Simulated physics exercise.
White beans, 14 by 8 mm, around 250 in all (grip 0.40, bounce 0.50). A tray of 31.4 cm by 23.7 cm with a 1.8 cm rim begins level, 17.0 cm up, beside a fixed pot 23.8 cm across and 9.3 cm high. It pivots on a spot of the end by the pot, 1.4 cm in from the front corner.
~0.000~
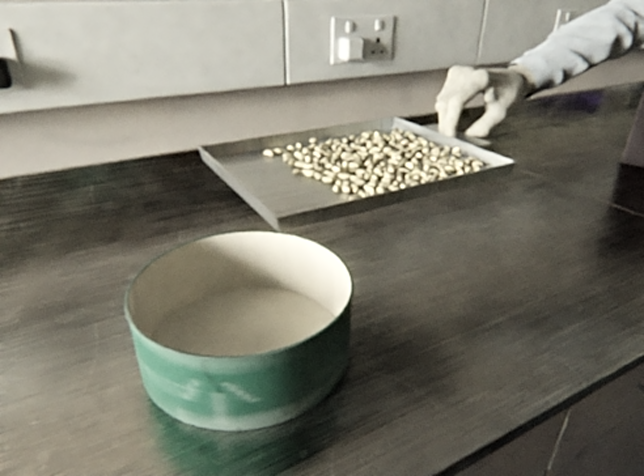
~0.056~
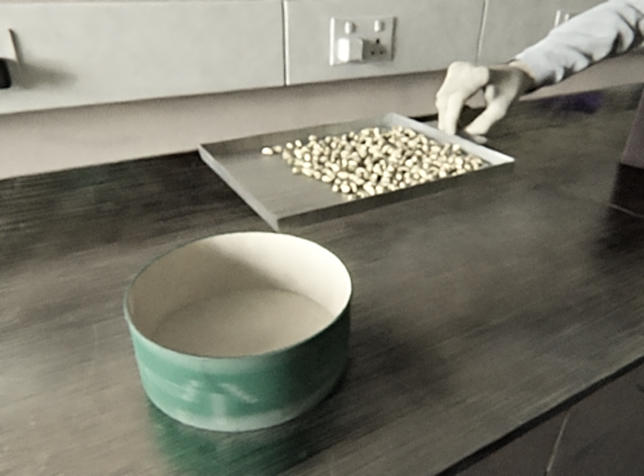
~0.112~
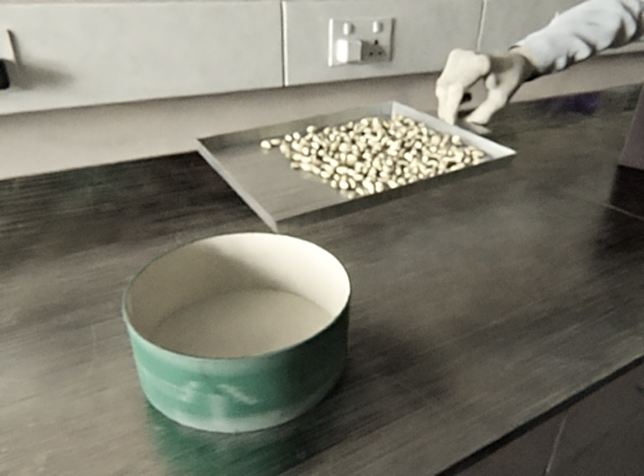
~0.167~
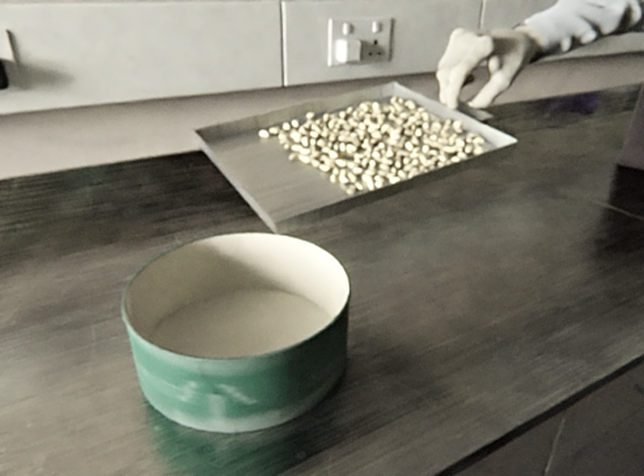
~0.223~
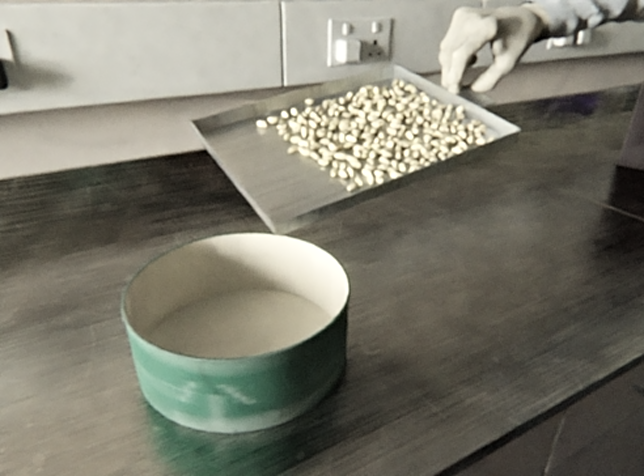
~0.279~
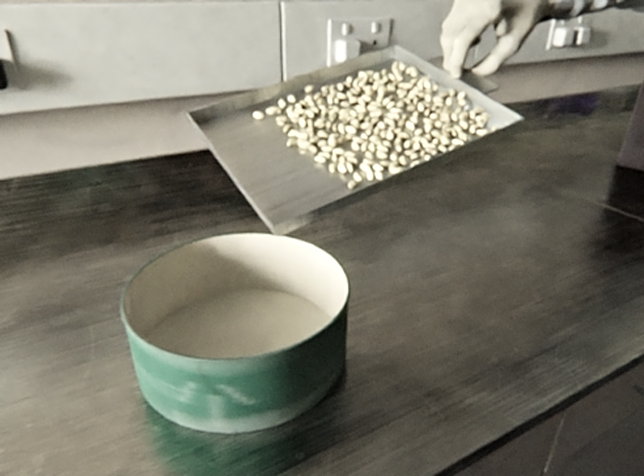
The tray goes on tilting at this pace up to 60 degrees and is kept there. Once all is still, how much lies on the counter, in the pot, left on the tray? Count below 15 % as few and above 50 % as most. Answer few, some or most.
On the counter: Few; in the pot: Most; left on the tray: Some.
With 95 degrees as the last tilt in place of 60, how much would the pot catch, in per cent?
In that case some 95 per cent.
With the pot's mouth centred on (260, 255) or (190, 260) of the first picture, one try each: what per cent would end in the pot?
Some 5 and 0 per cent.
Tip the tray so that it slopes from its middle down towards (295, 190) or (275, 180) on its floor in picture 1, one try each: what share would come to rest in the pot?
About 65 and 35 per cent.
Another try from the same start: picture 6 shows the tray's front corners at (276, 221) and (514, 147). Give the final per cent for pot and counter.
Pot 10, counter 10.
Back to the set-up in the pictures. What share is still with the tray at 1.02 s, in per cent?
Some 50 per cent of the load.
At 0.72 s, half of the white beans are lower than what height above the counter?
About 24 cm.
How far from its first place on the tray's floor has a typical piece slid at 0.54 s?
Roughly 4 cm.
Then, at 0.54 s, tilt 39 degrees; the tray holds 100 %, the pot 0 %.
Then, at 0.72 s, tilt 53 degrees; the tray holds 100 %, the pot 0 %.
After 1.02 s, tilt 60 degrees; the tray holds 50 %, the pot 35 %.
By 2.2 s all is still; counter 5 %, pot 65 %, tray 30 %.
